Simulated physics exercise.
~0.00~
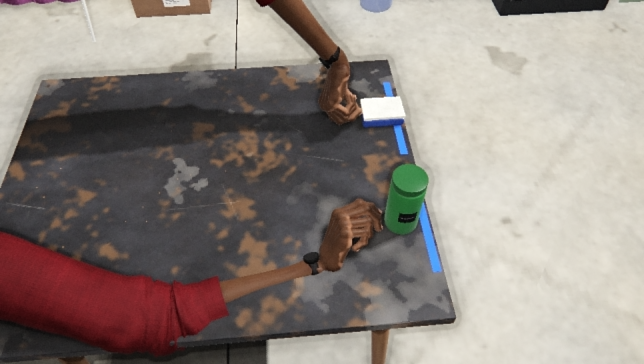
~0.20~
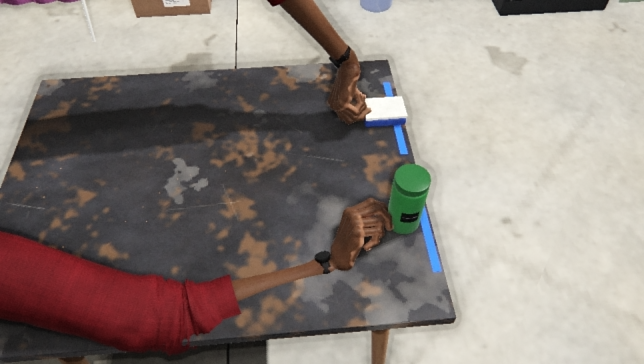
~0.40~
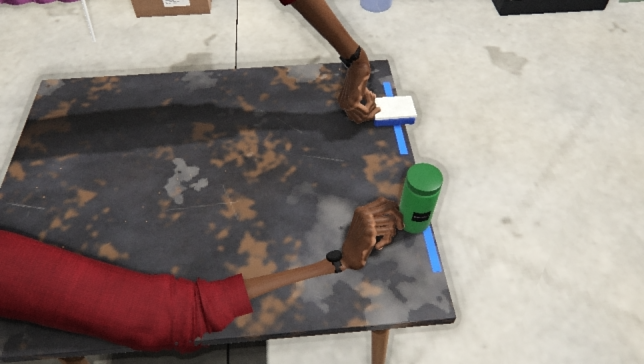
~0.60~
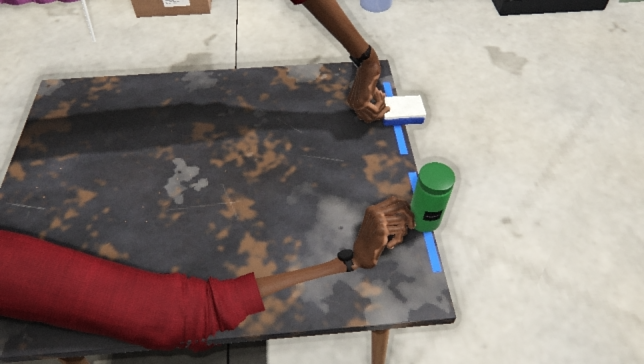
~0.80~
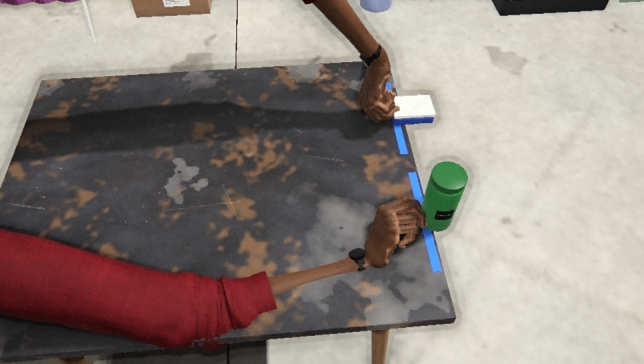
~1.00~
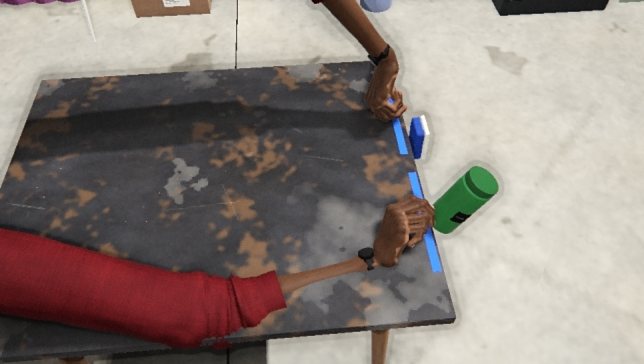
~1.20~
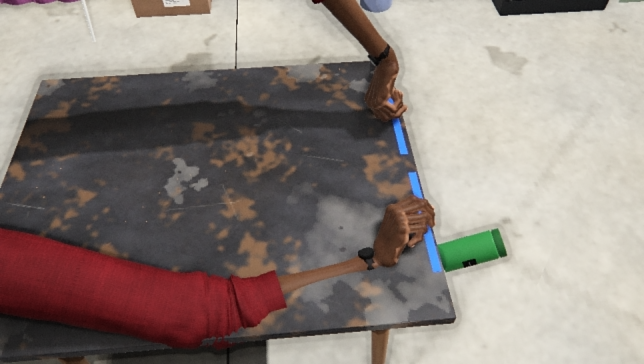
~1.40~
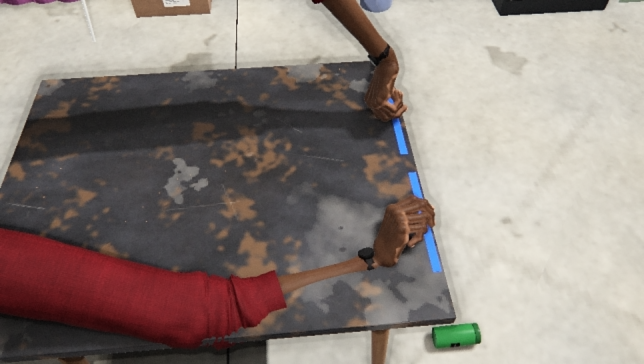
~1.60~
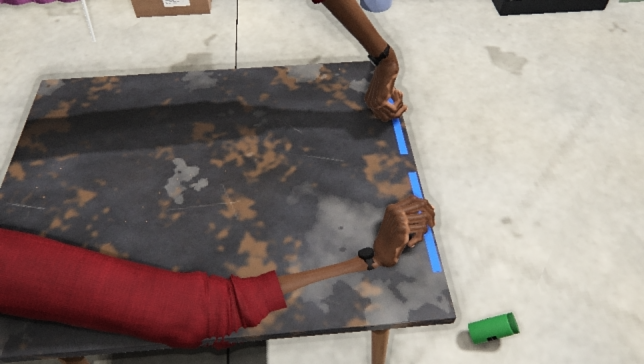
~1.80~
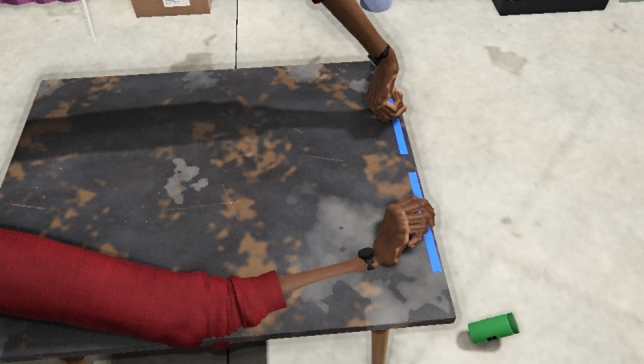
At a dark mottled table's end, two hands slowly pushing a green jar and a blue-and-white sponge until both fall off.
